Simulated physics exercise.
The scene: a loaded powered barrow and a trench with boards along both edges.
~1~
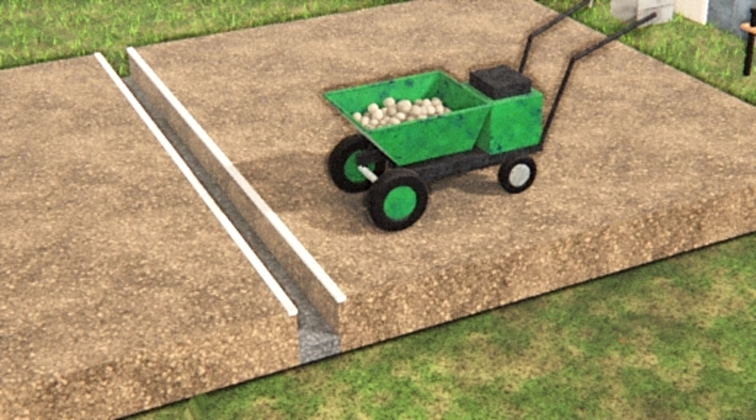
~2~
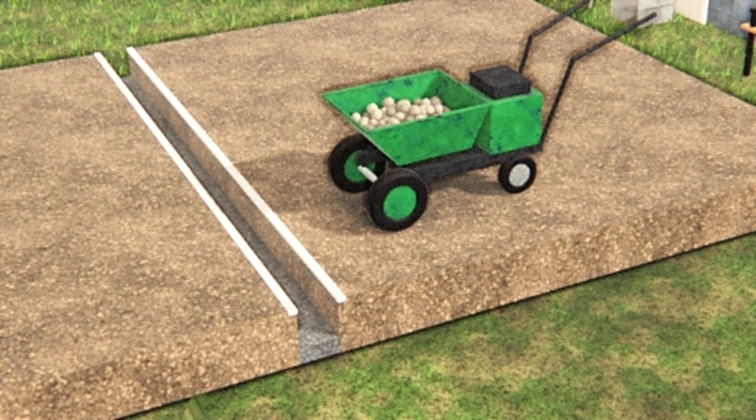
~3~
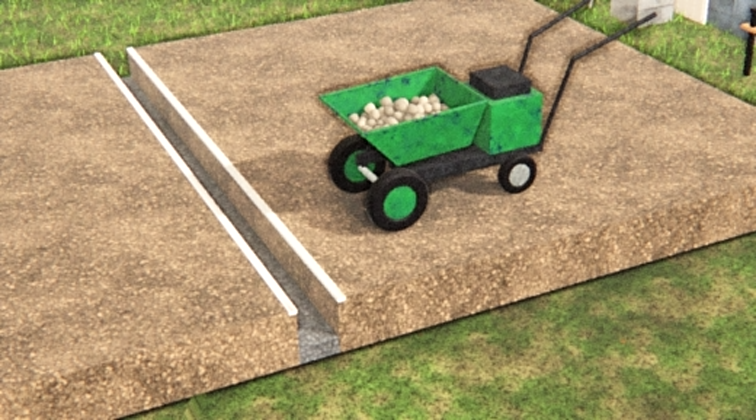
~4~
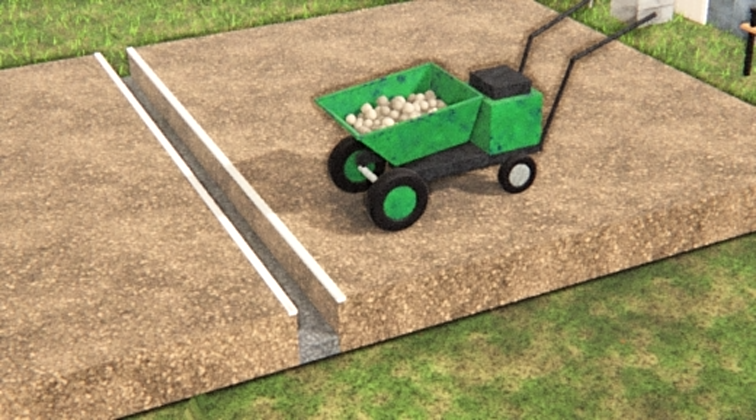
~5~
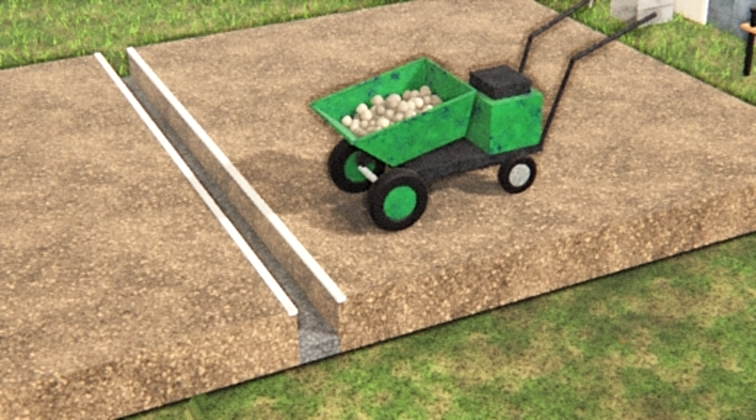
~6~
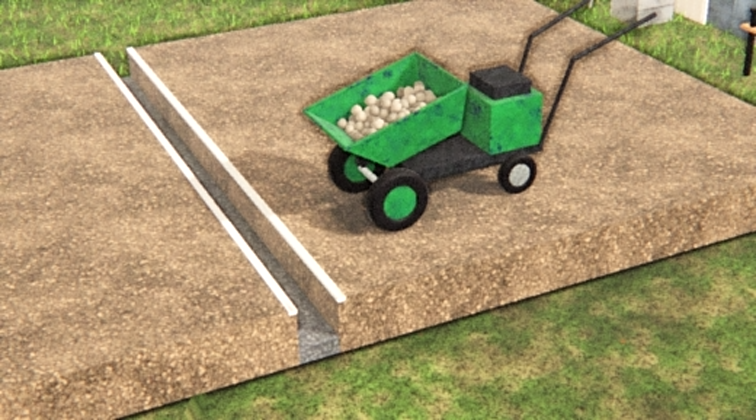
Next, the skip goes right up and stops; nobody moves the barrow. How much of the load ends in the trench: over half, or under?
It catches over half.
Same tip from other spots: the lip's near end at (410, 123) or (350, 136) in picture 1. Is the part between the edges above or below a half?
In turn: Below a half; more than half.
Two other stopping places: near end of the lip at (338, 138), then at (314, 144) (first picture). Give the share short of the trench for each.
About 0 and 0 per cent.
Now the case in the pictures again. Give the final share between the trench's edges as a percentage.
Roughly 90 in a hundred.
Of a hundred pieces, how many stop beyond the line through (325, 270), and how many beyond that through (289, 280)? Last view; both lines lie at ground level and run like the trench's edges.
The first gives 90 %, the second 30 %.
Shortly afterwards, skip tipped steeply; the whole lot in the skip.
Next, skip tipped right over; near two thirds in the skip; a little short of the trench; near a third in or heaped over the trench.
Some moments later, skip tipped right over; only a few in the skip; a little short of the trench; the bulk in or heaped over the trench; only a few beyond it.
In the end, skip tipped right over; only a few in the skip; a little short of the trench; the bulk in or heaped over the trench; only a few beyond it.
